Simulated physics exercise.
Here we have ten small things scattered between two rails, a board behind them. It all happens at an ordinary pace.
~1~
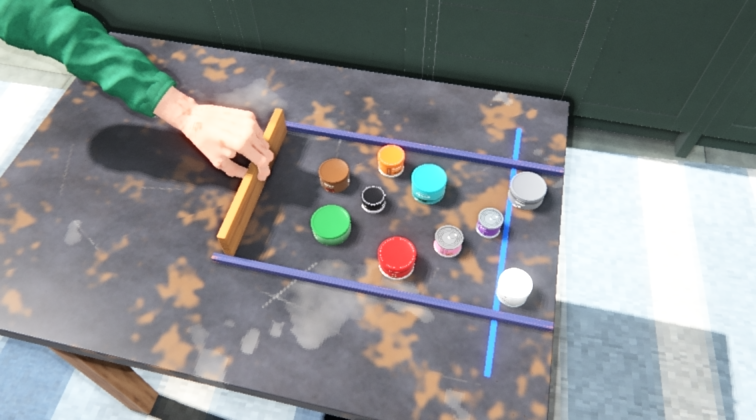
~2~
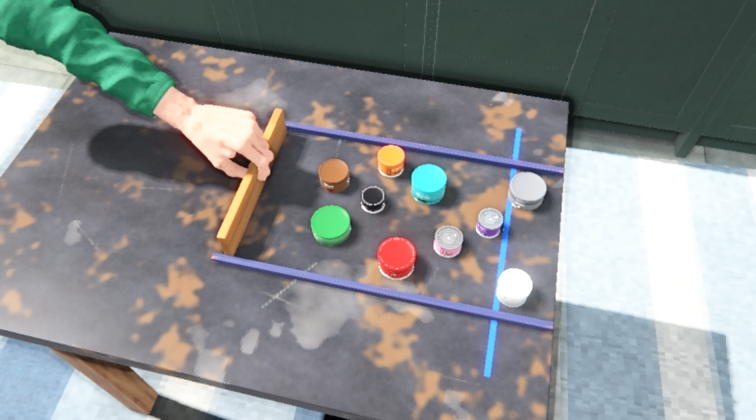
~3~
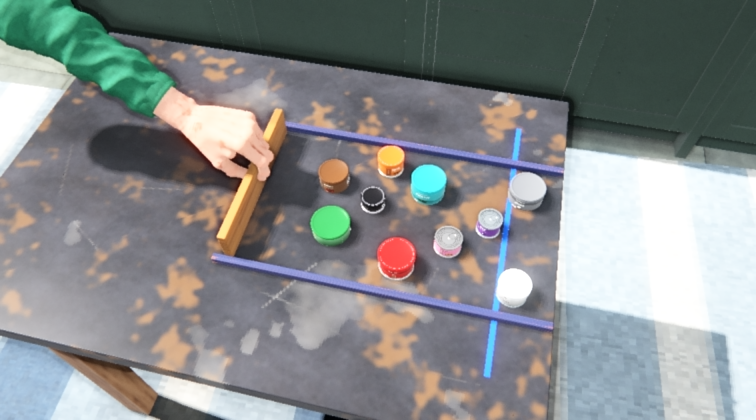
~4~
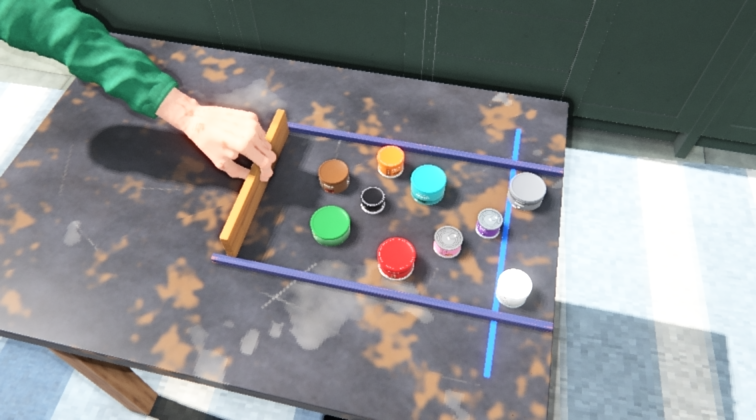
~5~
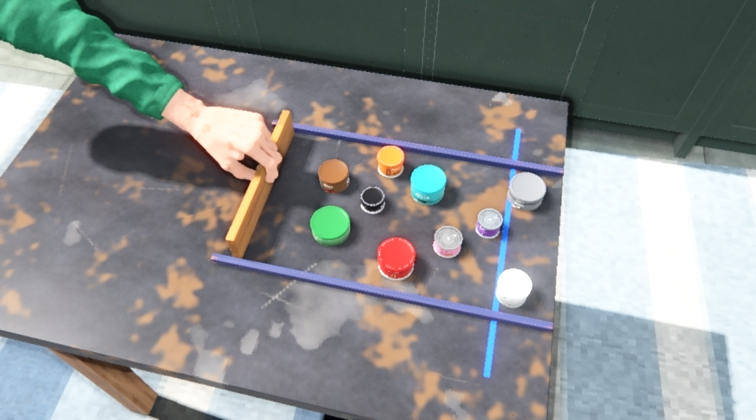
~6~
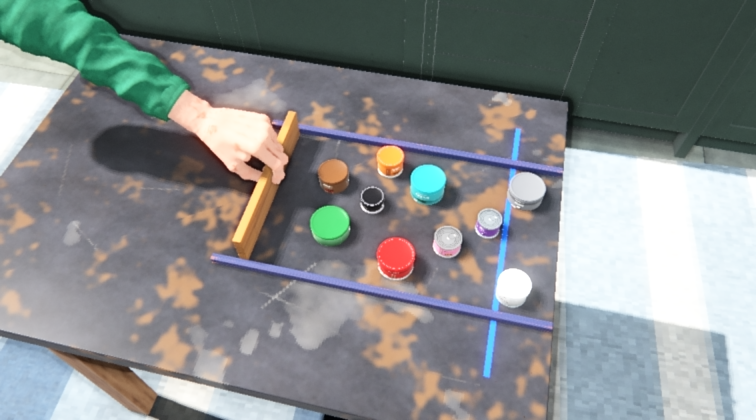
On a dark mottled table, a hand slides a wooden board slightly right behind ten small containers.
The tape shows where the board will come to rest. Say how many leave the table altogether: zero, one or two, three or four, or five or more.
Here the number that fall off is one or two.
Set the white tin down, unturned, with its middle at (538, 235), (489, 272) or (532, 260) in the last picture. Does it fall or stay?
The white tin tumbles off; remains up; tumbles off.
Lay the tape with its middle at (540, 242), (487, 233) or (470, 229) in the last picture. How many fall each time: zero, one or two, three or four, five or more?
Taking them in turn, more than four; one to two; zero.
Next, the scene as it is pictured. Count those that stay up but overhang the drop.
3 of them.
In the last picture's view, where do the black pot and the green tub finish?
Near (518, 232) and (522, 259).
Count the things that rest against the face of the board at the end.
That makes 5.
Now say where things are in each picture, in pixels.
The first frame shows grey tub (527, 191); white tin (514, 288); purple tin (489, 223); board (256, 179); tape (505, 235).
The second frame shows white tin (514, 289); green tub (331, 226).
The third frame shows purple tin (489, 224); red tin (397, 259).
The fourth frame shows grey tub (526, 192); brown tub (334, 177).
The fifth frame shows white tin (513, 289); black pot (373, 200).
The sixth frame shows grey tub (526, 192); white tin (513, 289); purple tin (489, 224); board (270, 182); tape (505, 236).
Soon after, none off yet; grey tub at rest near (526, 192); white tin at rest near (513, 289); purple tin at rest near (489, 224).
Then, none off yet; grey tub moved about its own width near (548, 190); white tin at rest near (513, 289); purple tin moved a little near (503, 226).
At rest, the number that fall off is one or two; fallen, grey tub.
